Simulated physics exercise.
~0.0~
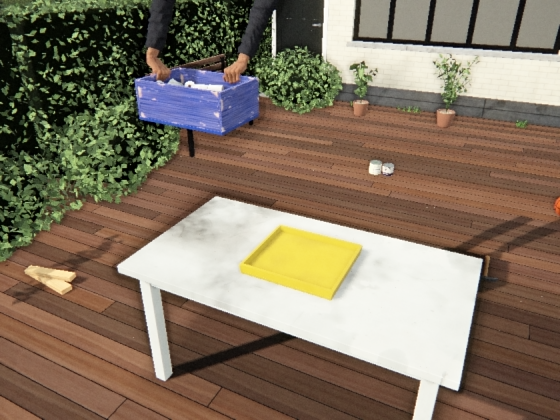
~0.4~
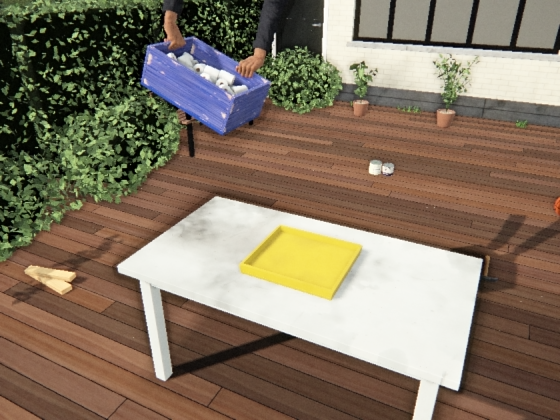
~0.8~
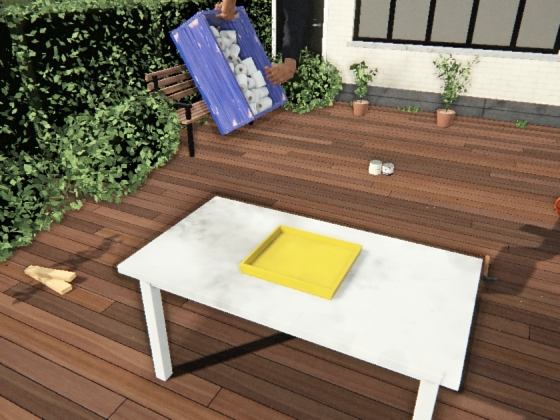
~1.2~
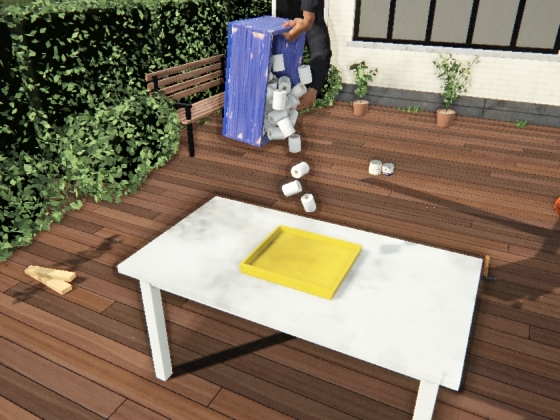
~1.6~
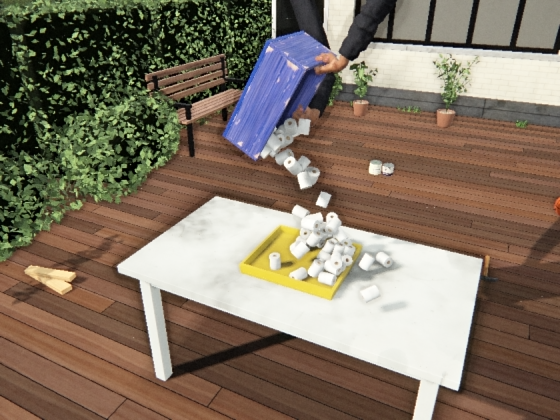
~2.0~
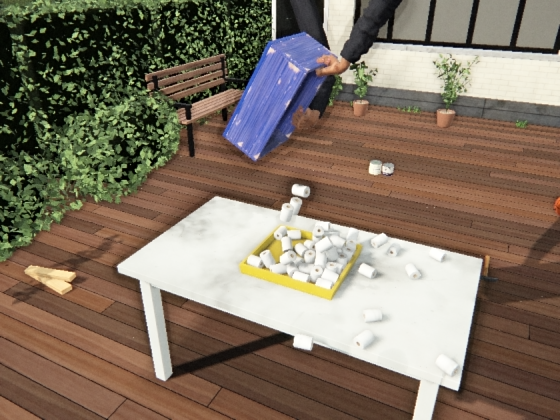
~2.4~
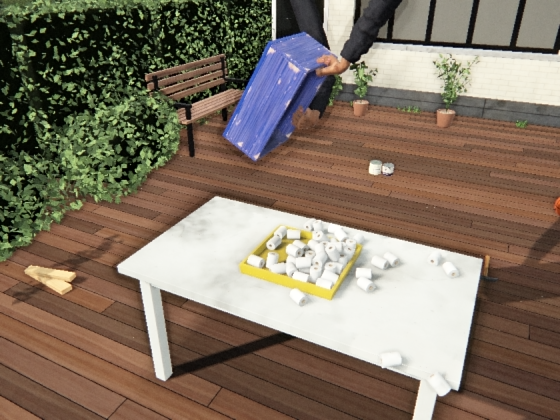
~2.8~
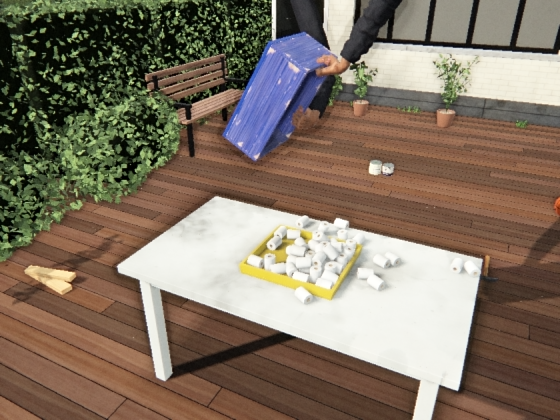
To begin with, a person holds a blue crate full of white paper rolls above a wooden deck, behind a white table with an empty yellow basket on it. The hands lift the crate and tip it steeply to the right, until rolls begin tumbling over its edge. As it tilts further, a stream of rolls drops into the basket and piles up, while others bounce and scatter across the tabletop. The crate empties and is held tilted while a few rolls fall past the table's edge. Finally, the basket sits heaped with rolls, with several more lying beside it.
